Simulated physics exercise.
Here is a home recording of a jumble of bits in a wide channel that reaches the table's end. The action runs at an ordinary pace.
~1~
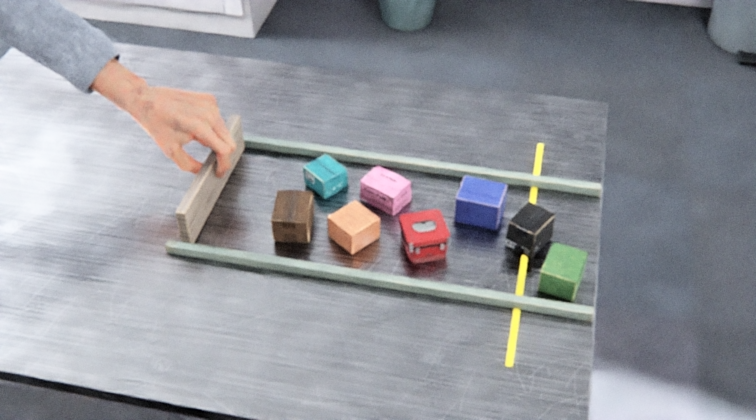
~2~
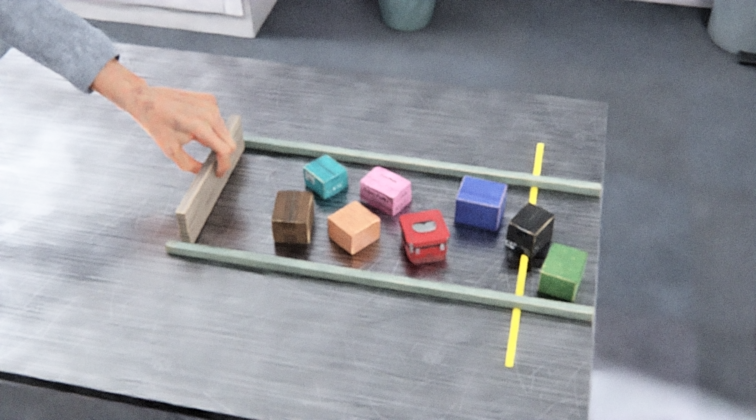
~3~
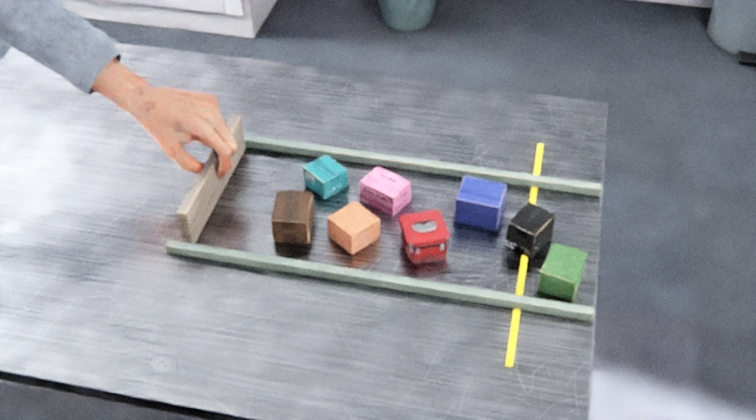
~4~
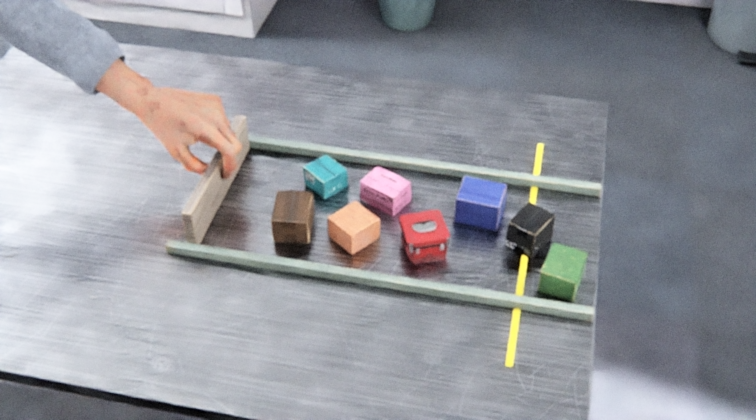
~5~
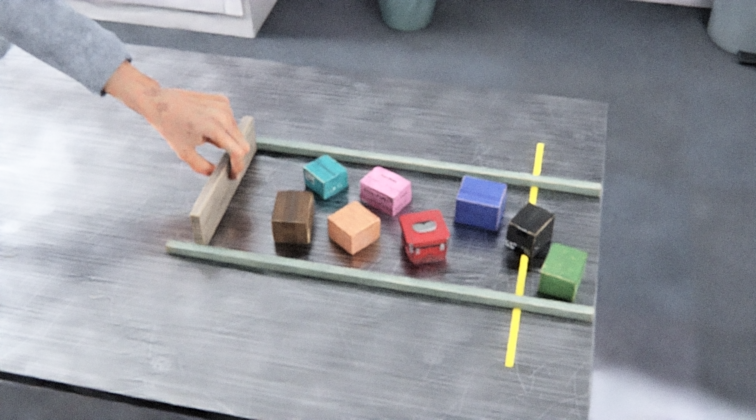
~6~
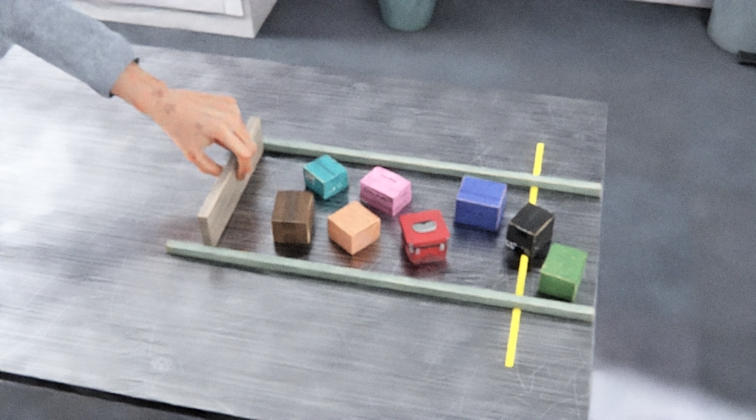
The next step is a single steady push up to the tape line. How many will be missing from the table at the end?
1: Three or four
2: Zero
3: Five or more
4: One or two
1.
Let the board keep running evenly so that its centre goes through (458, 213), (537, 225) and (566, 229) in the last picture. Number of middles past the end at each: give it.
Respectively, 0, 3 and 5.
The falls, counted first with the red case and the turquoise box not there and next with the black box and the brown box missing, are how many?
The counts would be 2 and 1.
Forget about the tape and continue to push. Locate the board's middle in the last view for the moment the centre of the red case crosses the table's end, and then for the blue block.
The middle is at (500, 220) when it's the red case, and at (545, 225) when it's the blue block.
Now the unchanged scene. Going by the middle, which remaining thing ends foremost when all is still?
The orange block ends nearest.
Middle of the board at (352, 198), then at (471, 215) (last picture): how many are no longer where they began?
Note: First position 5; second position 8.
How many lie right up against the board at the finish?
Number: 3.
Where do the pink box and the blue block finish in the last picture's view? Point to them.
The pink box at (556, 230), the blue block at (581, 209).
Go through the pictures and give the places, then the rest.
In the first picture, green block (563, 272); black box (530, 230); blue block (481, 203); board (213, 177); tape (527, 241).
In the second picture, black box (530, 230); board (213, 177).
In the third picture, blue block (481, 203); pink box (385, 191).
In the fourth picture, green block (563, 272); turquoise box (325, 176).
In the fifth picture, black box (530, 230); red case (424, 236).
In the sixth picture, green block (563, 272); black box (530, 230); blue block (481, 203); board (234, 180); tape (527, 241).
Soon after, none off yet; green block at rest near (563, 272); black box at rest near (530, 230); blue block at rest near (481, 203).
In the end, the number that fall off is three or four; gone, red case, black box and green block.
